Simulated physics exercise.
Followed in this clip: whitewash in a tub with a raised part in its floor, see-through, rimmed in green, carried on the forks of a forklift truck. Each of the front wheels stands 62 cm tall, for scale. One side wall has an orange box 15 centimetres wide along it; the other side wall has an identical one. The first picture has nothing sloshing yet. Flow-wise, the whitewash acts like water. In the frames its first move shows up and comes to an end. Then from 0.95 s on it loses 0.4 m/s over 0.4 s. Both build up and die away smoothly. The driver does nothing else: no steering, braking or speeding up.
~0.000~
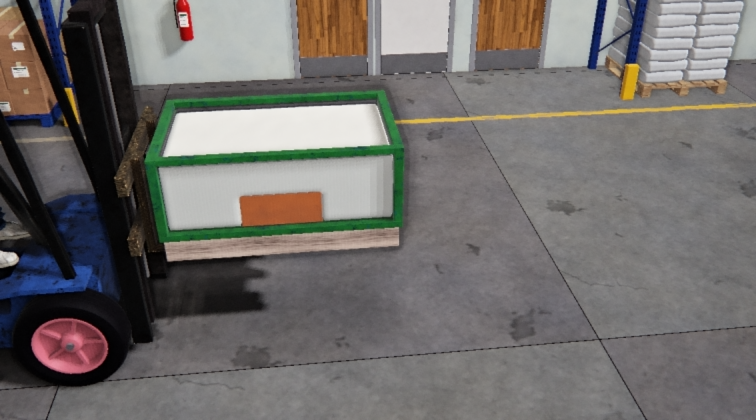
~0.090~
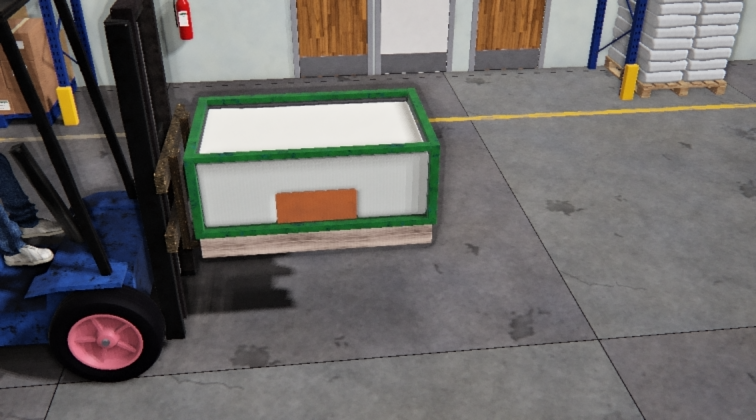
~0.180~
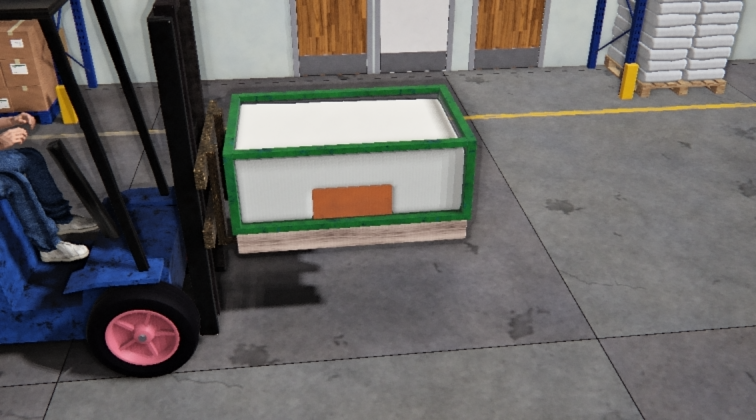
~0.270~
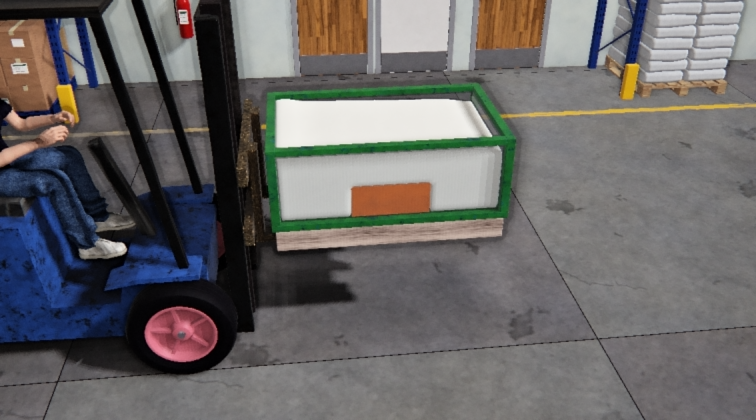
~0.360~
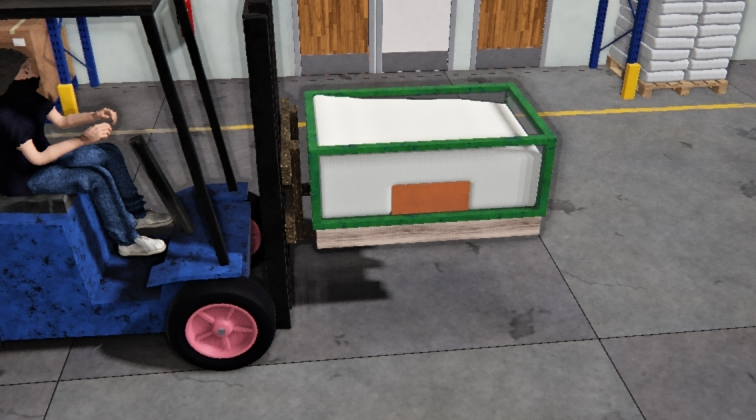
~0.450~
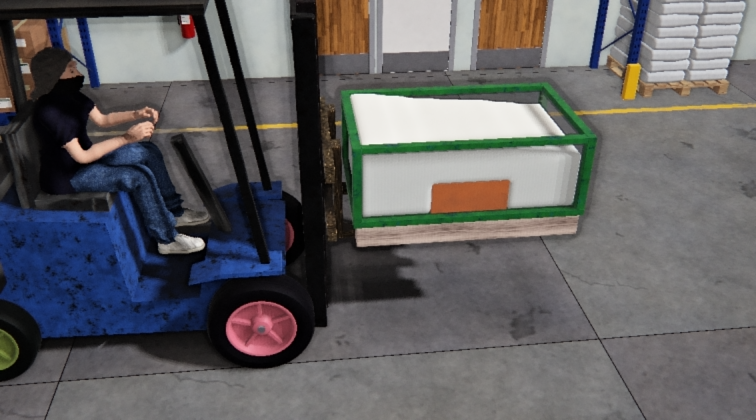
At the start, a blue forklift at the left carries a see-through, green-rimmed tub of white liquid, its surface level, across a warehouse floor. The forklift moves right, bringing its seated driver into view, and the liquid gradually slopes, rising at the back, nearest the forklift, and sinking at the front.
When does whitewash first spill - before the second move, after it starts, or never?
After it starts.
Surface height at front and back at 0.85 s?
Front reads 40 centimetres, back reads 40 centimetres.
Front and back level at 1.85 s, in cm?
At the front 38 cm, at the back 40 cm.
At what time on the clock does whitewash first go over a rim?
1.5 s.
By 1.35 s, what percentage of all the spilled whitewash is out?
Near 0 in a hundred.
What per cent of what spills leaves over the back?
Share: Near 20%.
By 0.85 s it stands 40 cm high behind and 39 cm in front; all of it is still inside.
By 1.35 s it stands 30 cm high behind and 49 cm in front; all of it is still inside.
By 1.85 s it stands 39 cm high behind and 38 cm in front; 2 per cent has gone over the front.
By 4.34 s 5 per cent has gone over the front; the first of it left at about 1.55 s, and the second move began at 0.95 s.
